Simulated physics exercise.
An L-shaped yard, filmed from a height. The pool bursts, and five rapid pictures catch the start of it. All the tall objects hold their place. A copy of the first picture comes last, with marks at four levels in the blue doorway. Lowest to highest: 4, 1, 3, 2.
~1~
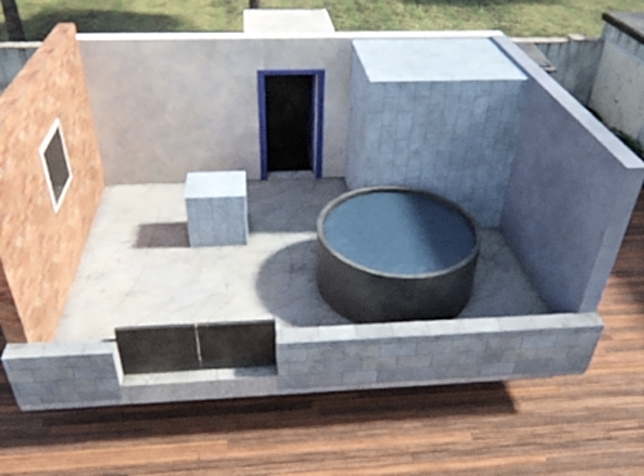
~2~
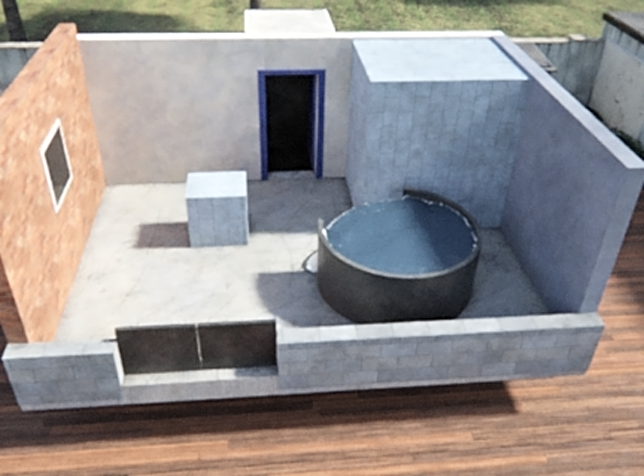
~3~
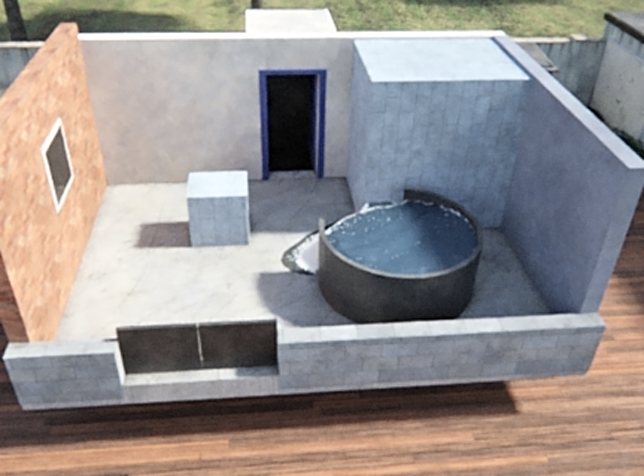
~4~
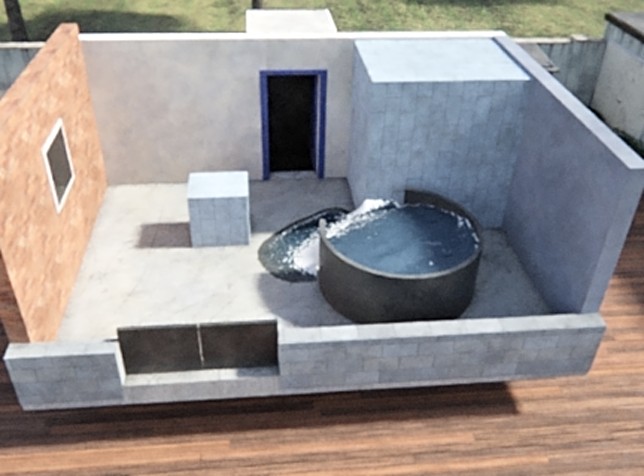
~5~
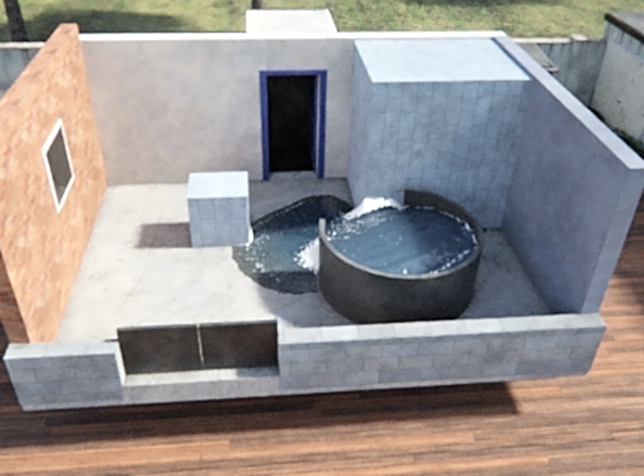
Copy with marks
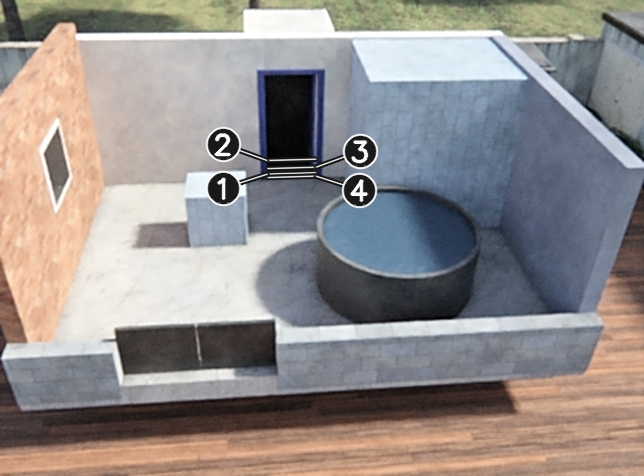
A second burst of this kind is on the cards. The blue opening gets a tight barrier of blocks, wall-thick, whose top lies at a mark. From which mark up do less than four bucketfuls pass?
I would pick height 2.
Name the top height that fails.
3 it is.
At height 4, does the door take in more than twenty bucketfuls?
Yes.
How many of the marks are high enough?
One.
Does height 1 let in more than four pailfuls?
Yes, that goes wrong.
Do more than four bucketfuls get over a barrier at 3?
Yes, it does.
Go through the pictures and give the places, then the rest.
In the first frame, water in the pool at rest, its middle at (398, 232); foot of the blue doorway at (291, 178); shut gate at (197, 331).
In the second frame, water covers 2 % of the ground, its front hidden from here.
In the third frame, front seen at (296, 267), 5 % of the ground wet.
In the fourth frame, front seen at (264, 250), 10 % of the ground wet.
In the fifth frame, front seen at (241, 248), 17 % of the ground wet.
On the marked copy, 1 at (291, 173); 2 at (291, 159); 3 at (291, 167); 4 at (291, 176); from the bottom up 4, 1, 3, 2.
With 1, dozens of bucketfuls pour in.
With 2, a splash gets over, under a bucket.
With 3, about 8 bucketfuls get in.
With 4, dozens of bucketfuls pour in.
